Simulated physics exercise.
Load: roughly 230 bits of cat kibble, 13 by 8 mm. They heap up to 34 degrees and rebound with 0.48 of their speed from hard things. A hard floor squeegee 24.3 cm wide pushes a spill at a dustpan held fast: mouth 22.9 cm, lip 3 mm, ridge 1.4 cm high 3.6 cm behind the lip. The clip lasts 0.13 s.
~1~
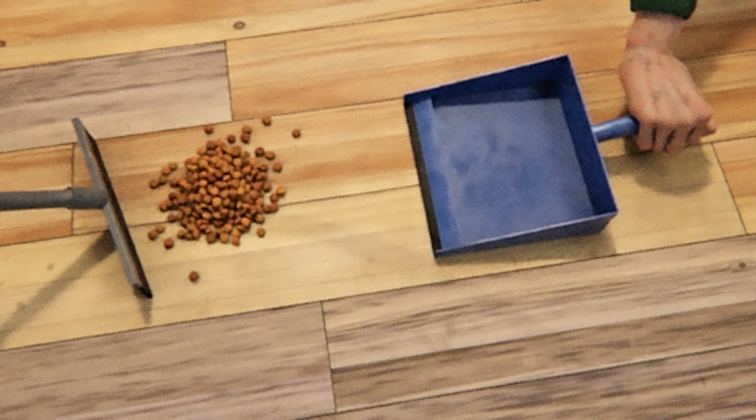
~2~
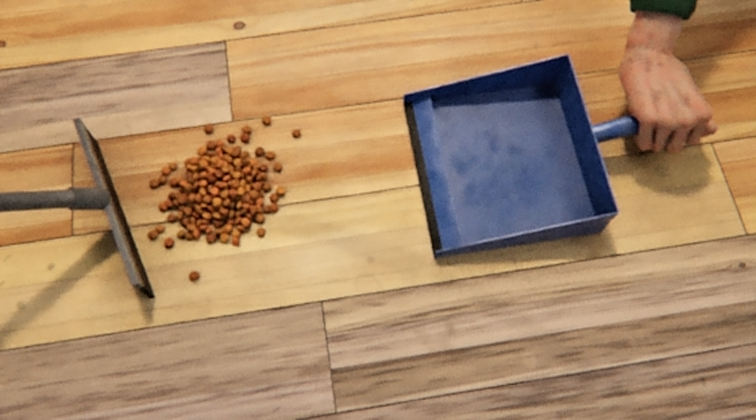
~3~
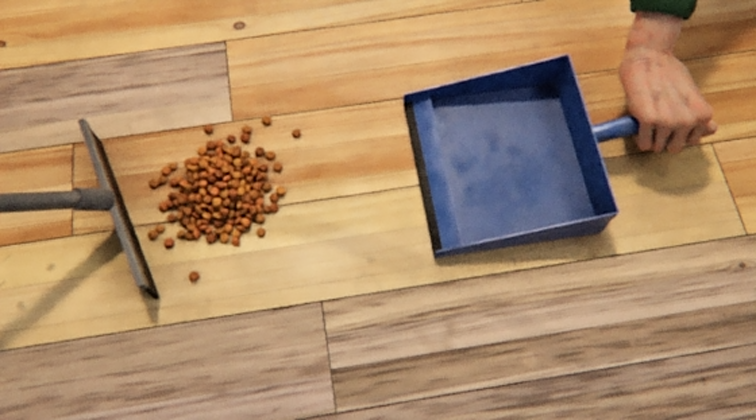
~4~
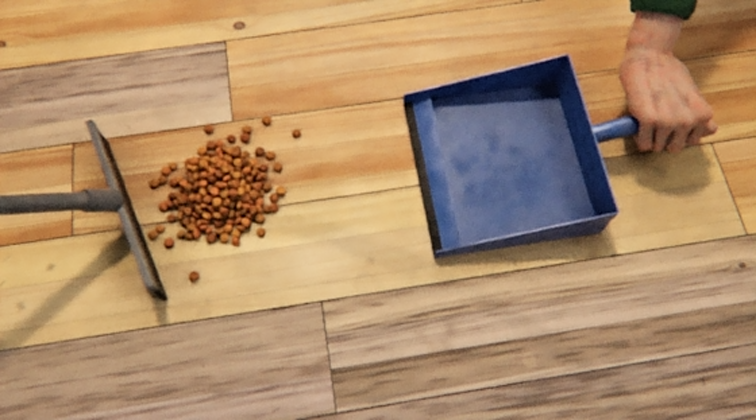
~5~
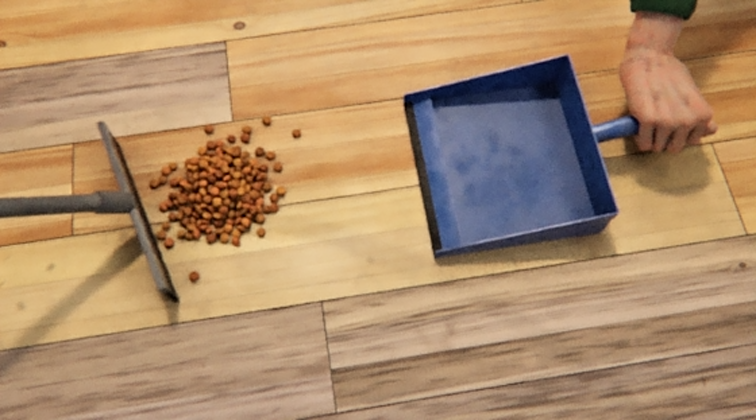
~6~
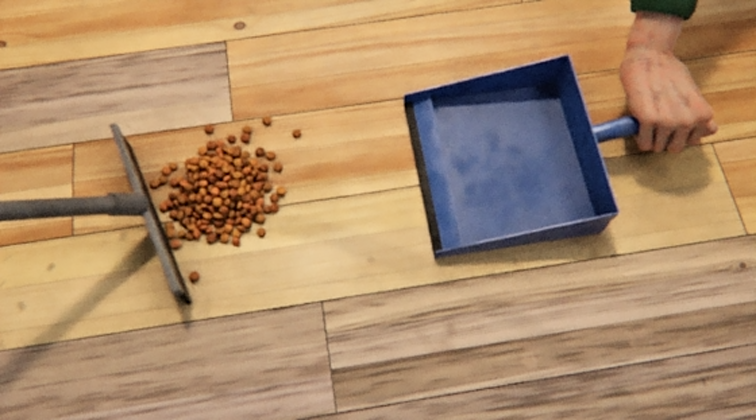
A hand held a blue dustpan still on the wooden floor while a squeegee at the left slid a short way right, reaching the edge of a pile of brown kibble and barely disturbing it.
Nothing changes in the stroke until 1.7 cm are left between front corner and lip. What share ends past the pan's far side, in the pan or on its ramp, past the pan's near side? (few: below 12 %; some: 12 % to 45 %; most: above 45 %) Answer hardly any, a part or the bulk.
Far side hardly any, pan hardly any, near side hardly any.
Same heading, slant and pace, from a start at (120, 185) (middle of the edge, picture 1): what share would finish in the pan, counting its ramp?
Some 0 per cent.
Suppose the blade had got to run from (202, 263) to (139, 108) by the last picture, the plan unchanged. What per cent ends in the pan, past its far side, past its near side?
Pan 25, far 35, near 0.
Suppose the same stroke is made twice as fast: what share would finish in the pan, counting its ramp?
It would be near 20 per cent.
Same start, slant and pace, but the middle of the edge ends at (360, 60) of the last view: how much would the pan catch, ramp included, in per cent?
Some 10 per cent.
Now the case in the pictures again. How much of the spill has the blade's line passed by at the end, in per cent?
Roughly 35 per cent.
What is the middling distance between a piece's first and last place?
Roughly 20 cm.
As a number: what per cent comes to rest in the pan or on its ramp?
Roughly 0 per cent.
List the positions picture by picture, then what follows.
Blade from (136, 284) to (78, 125), moved 0.0 cm, 0 of the pieces shifted so far; middle of the pieces at (219, 185); pan at (512, 163), in the first frame.
Blade from (138, 284) to (80, 125), moved 0.2 cm, 0 of the pieces shifted so far; middle of the pieces at (220, 185), in the second frame.
Blade from (143, 285) to (85, 126), moved 0.9 cm, 0 of the pieces shifted so far; middle of the pieces at (220, 185), in the third frame.
Blade from (152, 286) to (92, 127), moved 1.9 cm, 0 of the pieces shifted so far; middle of the pieces at (220, 185), in the fourth frame.
Blade from (164, 288) to (104, 128), moved 3.4 cm, 2 of the pieces shifted so far; middle of the pieces at (220, 185), in the fifth frame.
Blade from (178, 290) to (116, 130), moved 5.0 cm, 4 of the pieces shifted so far; middle of the pieces at (220, 185); pan at (513, 164), in the sixth frame.
Then, 0.24 s after the last picture, middle of the blade 20 cm from the lip; 0 % over the lip, far side 5 %, near side 0 %.
Then, 0.40 s after the last picture, middle of the blade 10 cm from the lip; 0 % over the lip, far side 5 %, near side 0 %.
Then, 0.69 s after the last picture, middle of the blade 5 cm from the lip; 0 % over the lip, far side 5 %, near side 5 %.
In the end, far side 5 %, pan 0 %, near side 5 %, in front of the lip or behind the blade 95 %.
